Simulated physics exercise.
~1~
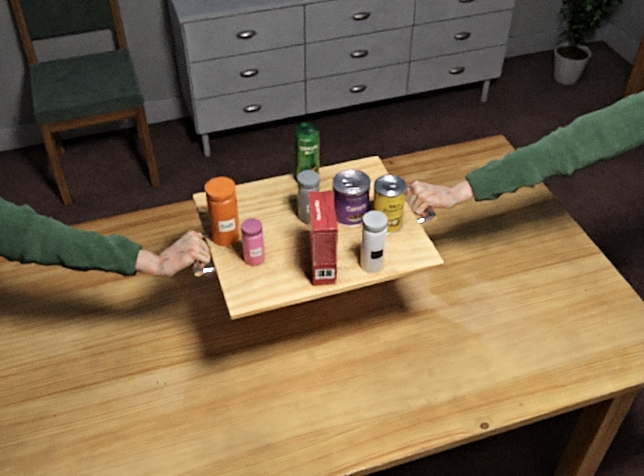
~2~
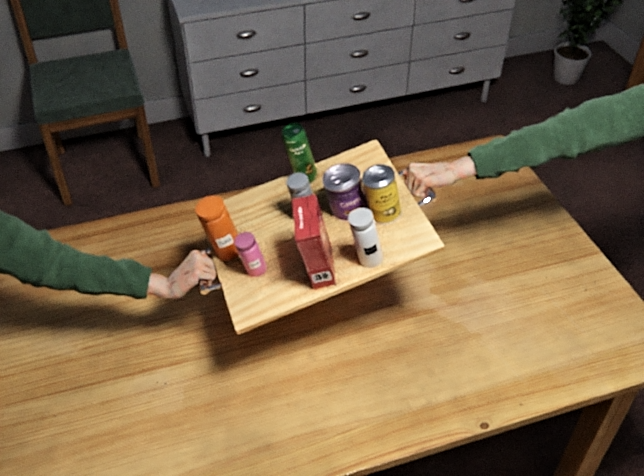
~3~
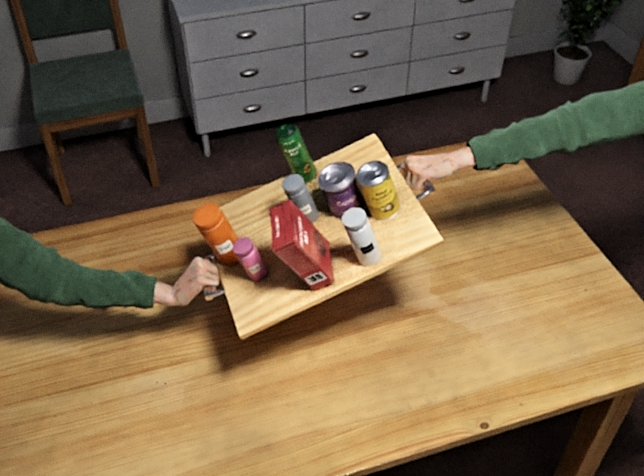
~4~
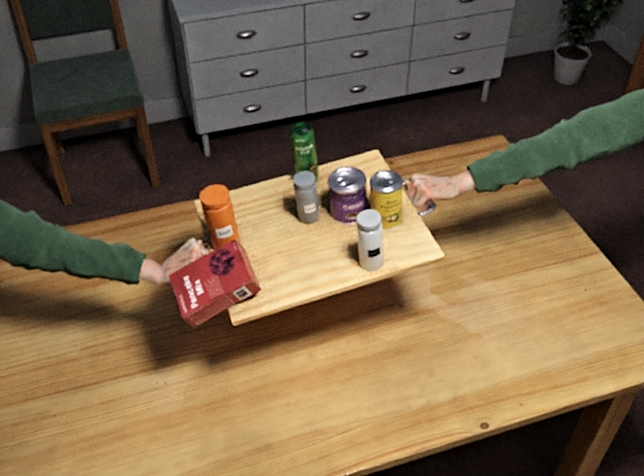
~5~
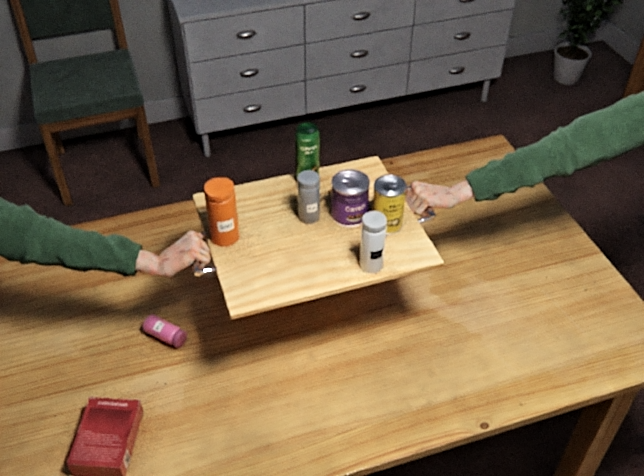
In a room with a wooden table, seen from above at an angle, two green-sleeved hands hold a flat rimless wooden tray over the tabletop, with grey drawers and a chair behind. On it stand an orange jar, a pink shaker, a tall red packet, a grey shaker, a green can, purple and yellow tins and a white shaker. The left hand lowers its side, and everything leans with the tray. The red packet slides left and topples over the left edge, and the pink shaker goes too. The tray levels, leaving both lying on the table while the other six stay upright.
